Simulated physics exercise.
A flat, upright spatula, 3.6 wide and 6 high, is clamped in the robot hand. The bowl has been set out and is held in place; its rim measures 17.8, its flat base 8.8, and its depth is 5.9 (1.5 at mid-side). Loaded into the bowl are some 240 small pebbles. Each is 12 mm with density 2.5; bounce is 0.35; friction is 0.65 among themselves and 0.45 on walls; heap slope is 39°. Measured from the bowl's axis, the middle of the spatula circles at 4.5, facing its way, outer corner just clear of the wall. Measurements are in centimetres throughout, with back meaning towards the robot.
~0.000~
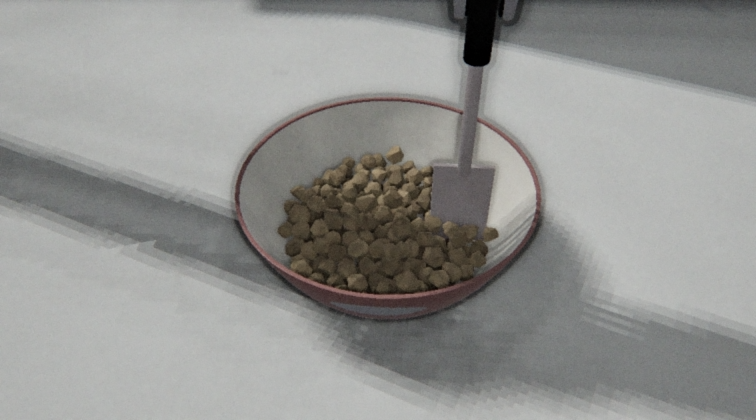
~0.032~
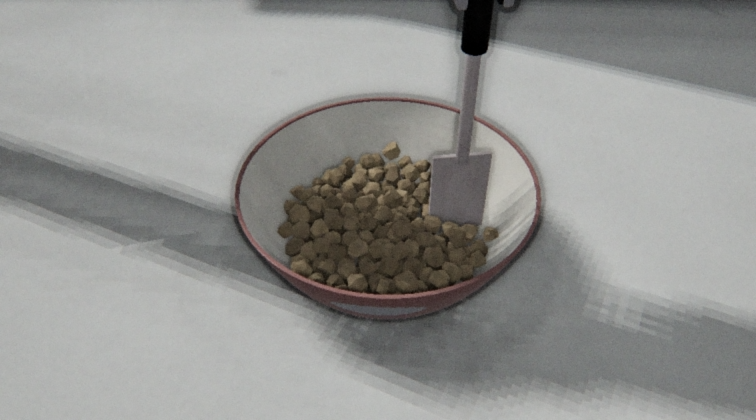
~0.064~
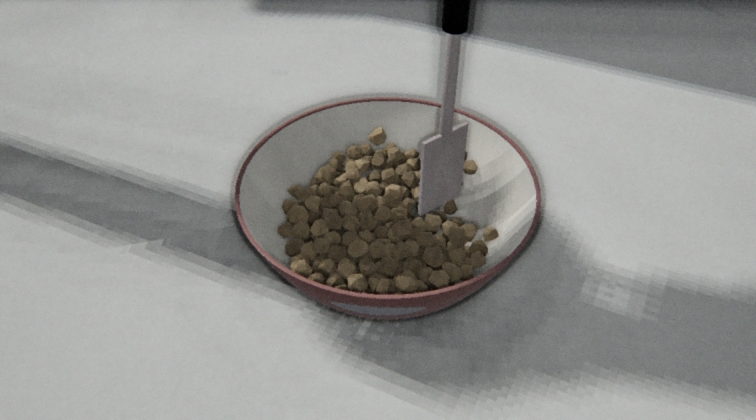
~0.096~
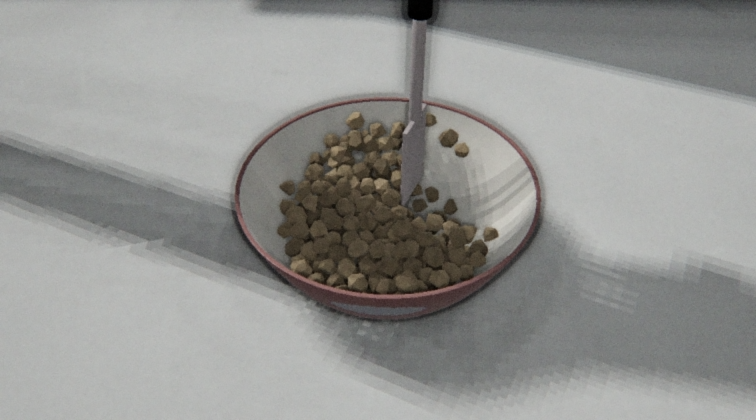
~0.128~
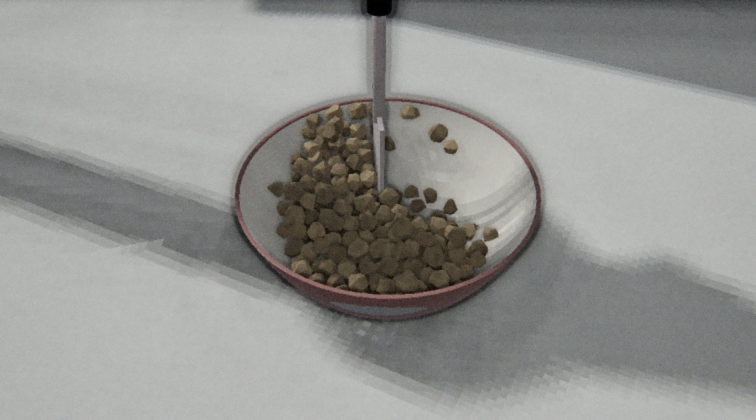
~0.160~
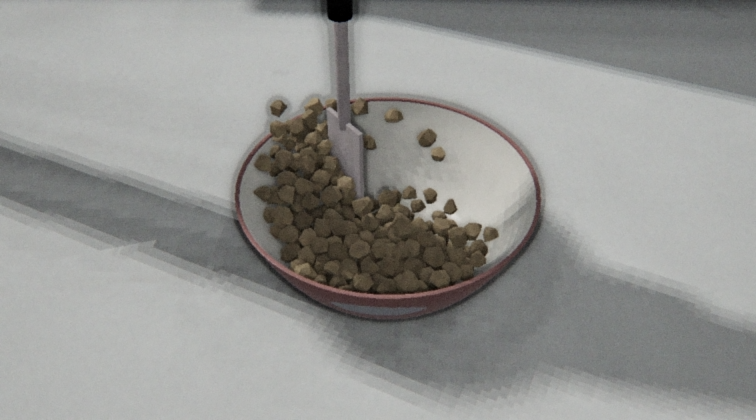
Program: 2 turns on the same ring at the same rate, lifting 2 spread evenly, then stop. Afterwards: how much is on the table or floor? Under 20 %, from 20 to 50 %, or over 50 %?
From 20 to 50 %.
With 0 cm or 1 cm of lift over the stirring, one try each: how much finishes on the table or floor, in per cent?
Estimates: 50 % then 40 %.
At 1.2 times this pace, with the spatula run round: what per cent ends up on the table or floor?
Close to 40 in a hundred.
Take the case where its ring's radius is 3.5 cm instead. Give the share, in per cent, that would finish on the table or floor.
That would come to roughly 15 percent.
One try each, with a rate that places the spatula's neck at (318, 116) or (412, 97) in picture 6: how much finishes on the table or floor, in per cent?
First try: About 40 %; second try: About 10 %.
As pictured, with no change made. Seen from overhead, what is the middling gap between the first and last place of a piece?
Something near 9 cm, measured level.
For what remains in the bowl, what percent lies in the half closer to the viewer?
Near 45 per cent of what stays in the bowl.
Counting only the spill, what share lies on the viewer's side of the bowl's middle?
Near 50 in a hundred.
By 0.40 s, 359° round, highest piece 8 above the table; 189 in the bowl, 28 on the table or floor, 26 in flight or on the tool.
By 0.65 s, 227° round, highest piece 7 above the table; 169 in the bowl, 73 on the table or floor, 1 in flight or on the tool.
By 0.97 s, 0° round, highest piece 4 above the table; 168 in the bowl, 75 on the table or floor.
By 1.67 s, 0° round, highest piece 4 above the table; 168 in the bowl, 75 on the table or floor.
Final count, 168 in the bowl, 75 on the table or floor. That is 31 % on the table or floor.
